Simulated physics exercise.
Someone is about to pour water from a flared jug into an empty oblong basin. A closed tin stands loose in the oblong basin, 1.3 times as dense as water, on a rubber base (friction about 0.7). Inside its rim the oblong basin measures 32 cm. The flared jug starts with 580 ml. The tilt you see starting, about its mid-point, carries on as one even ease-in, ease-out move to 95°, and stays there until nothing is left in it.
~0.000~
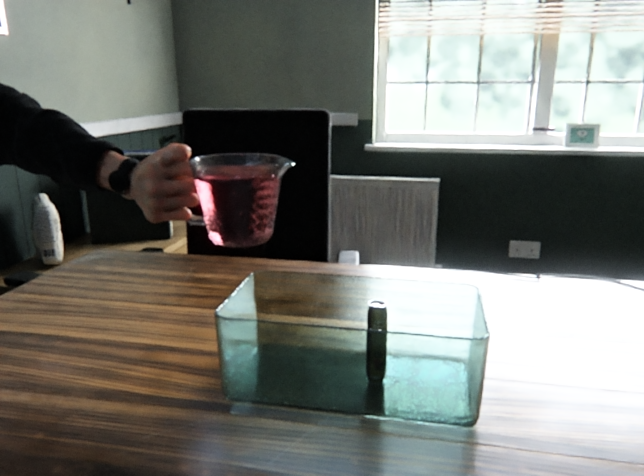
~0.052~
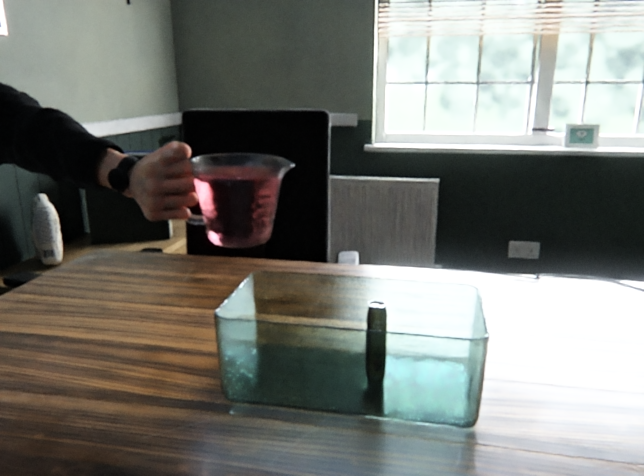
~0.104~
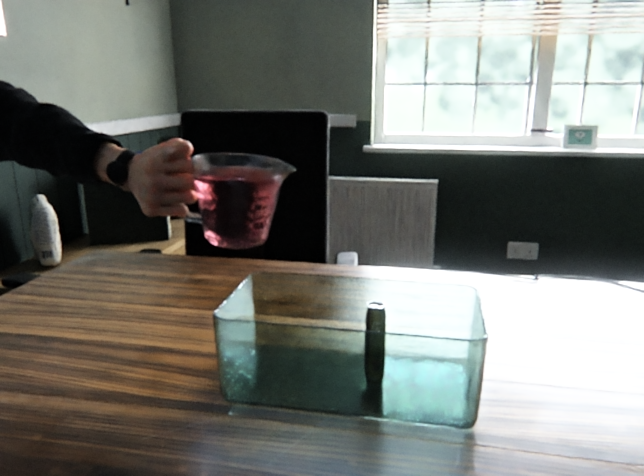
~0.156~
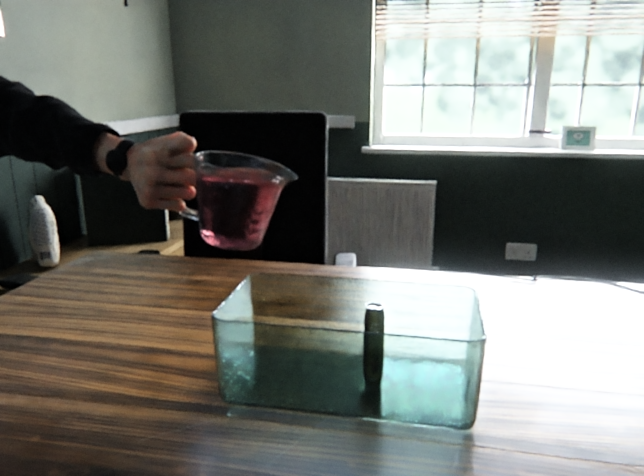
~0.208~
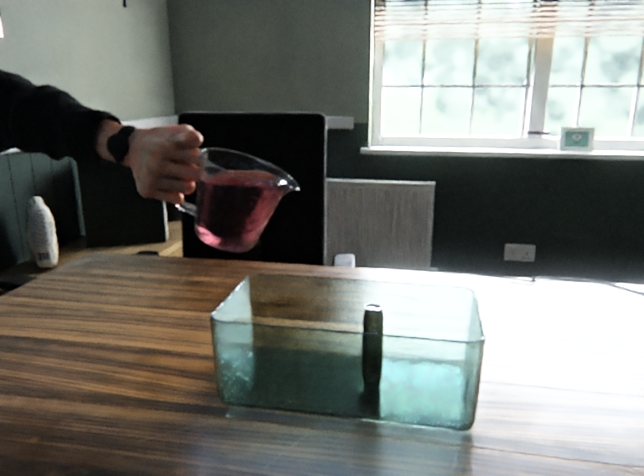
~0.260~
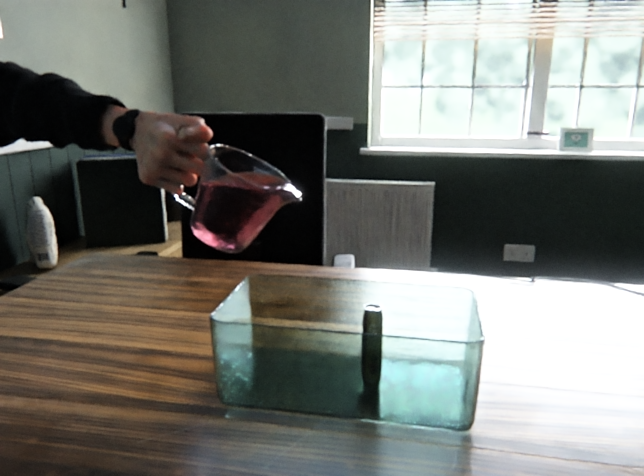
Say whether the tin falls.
The tin remains upright.
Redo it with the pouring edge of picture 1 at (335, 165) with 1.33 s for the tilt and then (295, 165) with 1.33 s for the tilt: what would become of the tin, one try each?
First it falls; then it remains upright.
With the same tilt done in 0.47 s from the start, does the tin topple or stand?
Then it remains upright.
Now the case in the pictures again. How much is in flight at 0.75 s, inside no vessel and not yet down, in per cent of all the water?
Some 12 per cent.
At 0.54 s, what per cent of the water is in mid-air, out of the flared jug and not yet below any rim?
Near 26 in a hundred.
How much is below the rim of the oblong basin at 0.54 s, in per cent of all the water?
Some 24 per cent.
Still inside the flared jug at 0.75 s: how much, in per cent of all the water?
Near 12 in a hundred.
After 0.54 s the tilt is 84° and 51 per cent is still to pour; the tin stands where it began.
After 0.75 s the tilt is 95° and 11 per cent is still to pour; the tin stands where it began.
After 0.96 s the tilt is 95° and 1 per cent is still to pour; the tin stands where it began.
After 1.20 s the tilt is 95° and 0 per cent is still to pour; the tin stands where it began.
In the end the tin stands where it began.
